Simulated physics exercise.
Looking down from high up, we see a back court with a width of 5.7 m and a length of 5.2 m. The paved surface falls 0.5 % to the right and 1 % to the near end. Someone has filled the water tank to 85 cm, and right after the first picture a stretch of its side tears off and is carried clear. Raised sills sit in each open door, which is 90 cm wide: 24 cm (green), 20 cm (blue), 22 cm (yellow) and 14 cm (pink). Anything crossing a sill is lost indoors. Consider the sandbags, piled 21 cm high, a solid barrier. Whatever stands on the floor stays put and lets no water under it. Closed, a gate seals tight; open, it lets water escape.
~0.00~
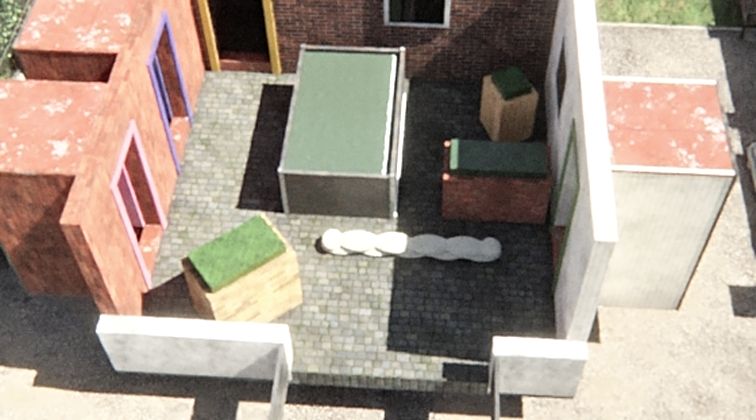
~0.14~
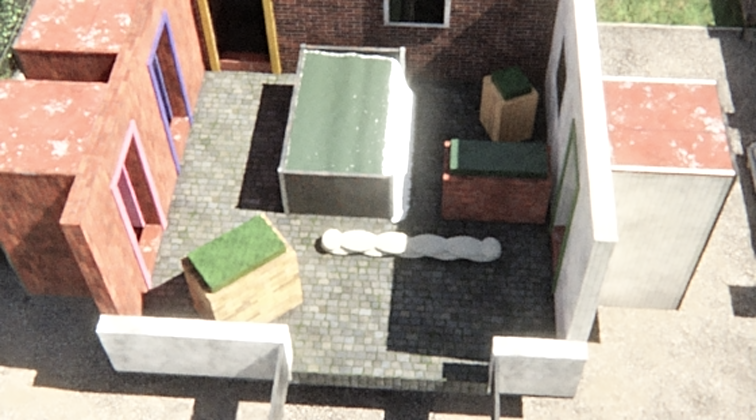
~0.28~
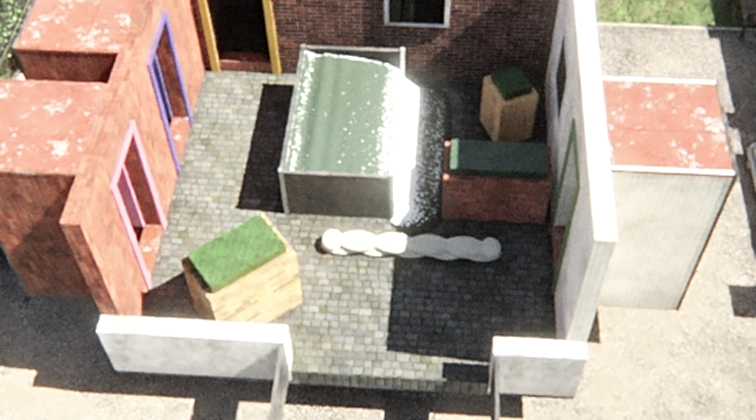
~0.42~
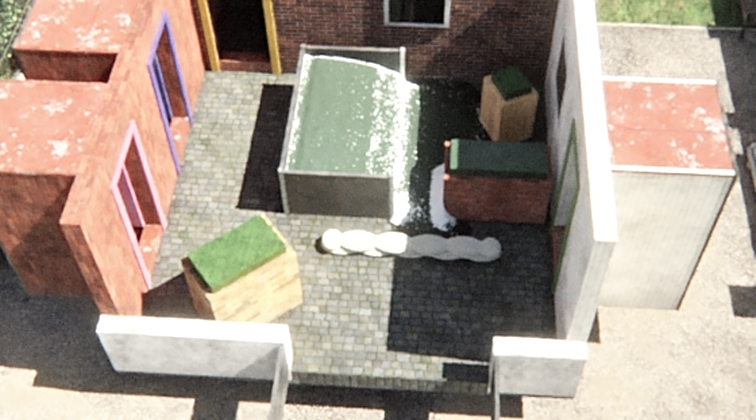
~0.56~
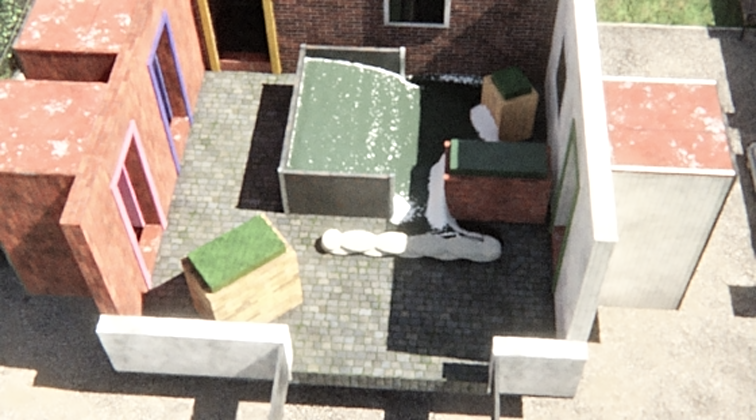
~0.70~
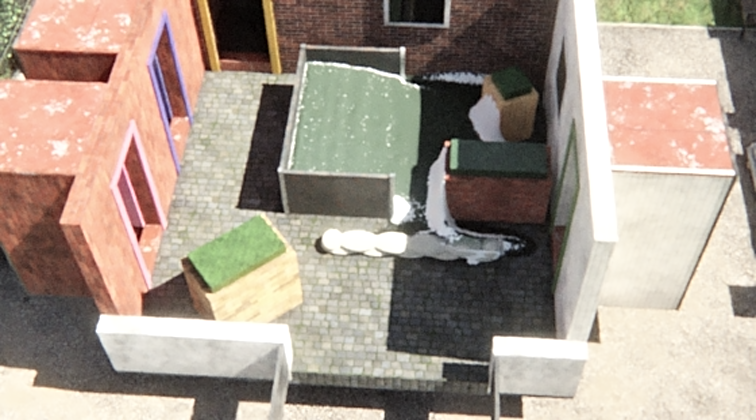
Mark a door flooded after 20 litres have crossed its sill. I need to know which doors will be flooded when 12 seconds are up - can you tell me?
The green door will not let too much through; the blue door will not let too much through; the yellow door will not let too much through; the pink door will not let too much through.
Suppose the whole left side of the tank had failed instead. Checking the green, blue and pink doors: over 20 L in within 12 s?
Result: Green limit not passed, blue limit passed, pink limit passed.
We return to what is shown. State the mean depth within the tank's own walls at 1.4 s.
The average depth is around 29 cm.
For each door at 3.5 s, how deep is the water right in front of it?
Door by door, in cm: Green reads 17, blue reads 0, yellow reads 9, pink reads 7.
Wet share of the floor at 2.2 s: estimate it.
Near 60 per cent is wet.
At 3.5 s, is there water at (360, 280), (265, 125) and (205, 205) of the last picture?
First spot not yet wet, second not yet wet, third submerged.
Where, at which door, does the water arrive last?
Last: Blue.
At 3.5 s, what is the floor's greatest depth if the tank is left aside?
Around 33 centimetres.
After 1.4 s water covers 40 % of the floor and is deepest (70 cm) near (543, 118); green door 17 cm at the sill, 0 L in, blue door not reached, yellow door not reached, pink door not reached.
After 2.2 s water covers 60 % of the floor and is deepest (64 cm) near (543, 109); green door 22 cm at the sill, 4 L in, blue door not reached, yellow door not reached, pink door not reached.
After 3.5 s water covers 65 % of the floor and is deepest (33 cm) near (205, 71); green door 17 cm at the sill, 7 L in, blue door not reached, yellow door 9 cm at the sill, 0 L in, pink door 7 cm at the sill, 0 L in.
After 7.0 s water covers 90 % of the floor and is deepest (34 cm) near (543, 126); green door 15 cm at the sill, 10 L in, blue door 3 cm at the sill, 0 L in, yellow door 4 cm at the sill, 0 L in, pink door 3 cm at the sill, 0 L in.
After 12.0 s water covers 95 % of the floor and is deepest (20 cm) near (545, 170); green door 16 cm at the sill, 10 L in, blue door 9 cm at the sill, 0 L in, yellow door 8 cm at the sill, 0 L in, pink door 13 cm at the sill, 5 L in.
